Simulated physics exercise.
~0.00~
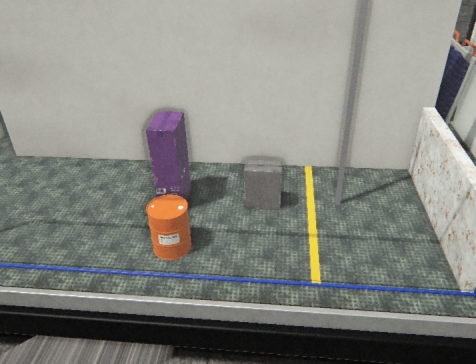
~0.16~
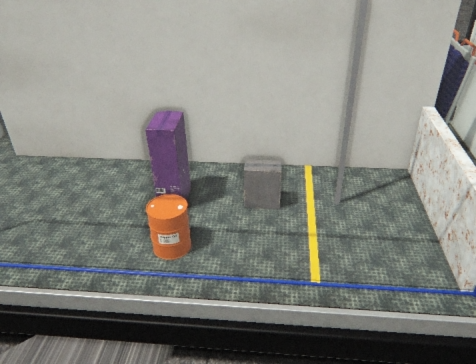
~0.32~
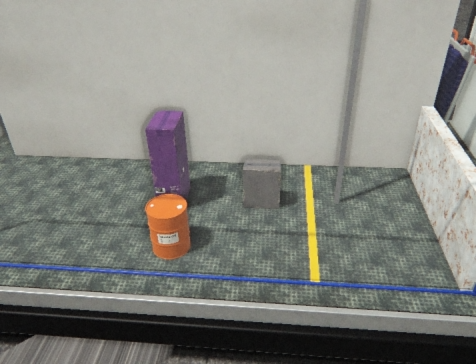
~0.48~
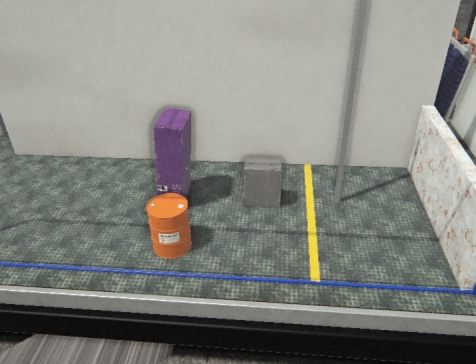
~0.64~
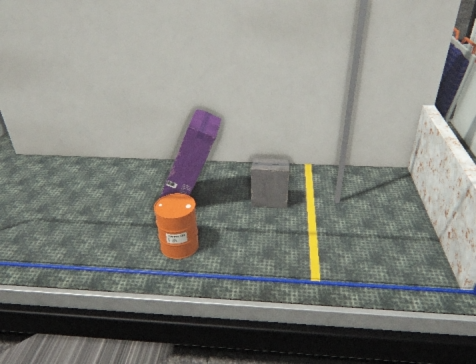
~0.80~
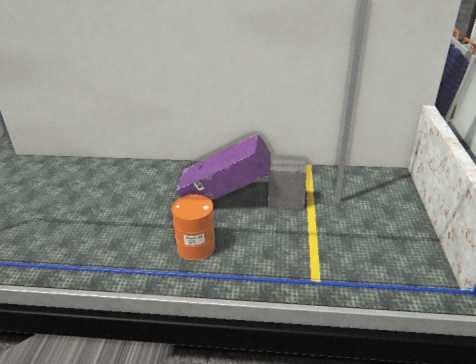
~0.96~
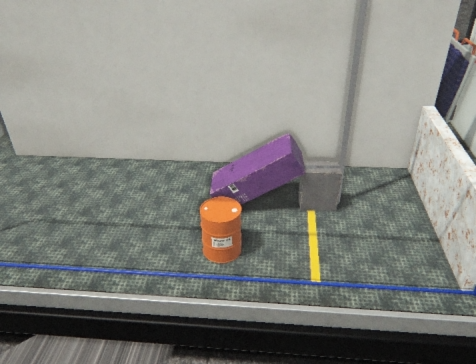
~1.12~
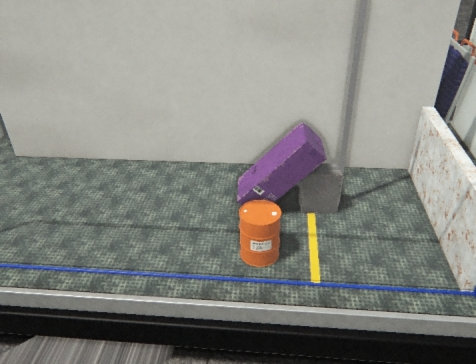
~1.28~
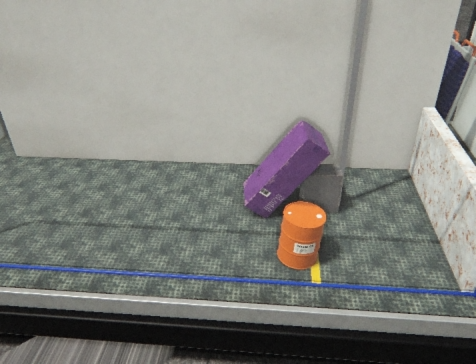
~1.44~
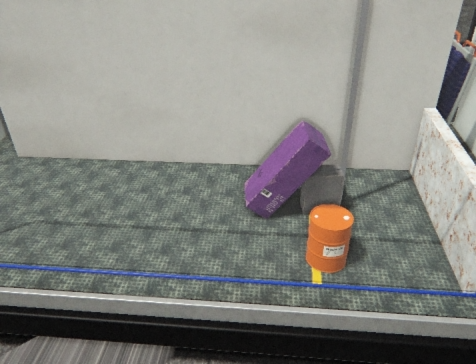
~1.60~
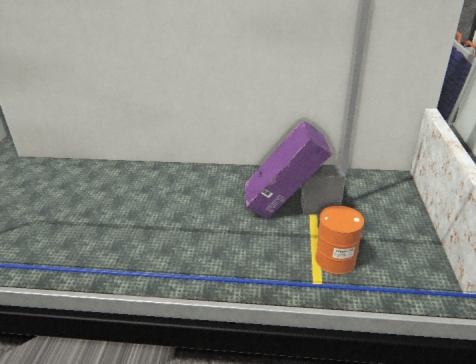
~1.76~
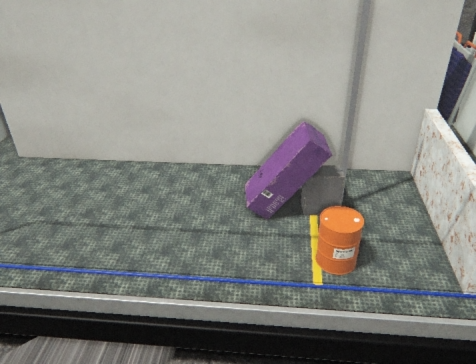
The purple box topples right against the grey pack, and the orange drum slides past the yellow line.
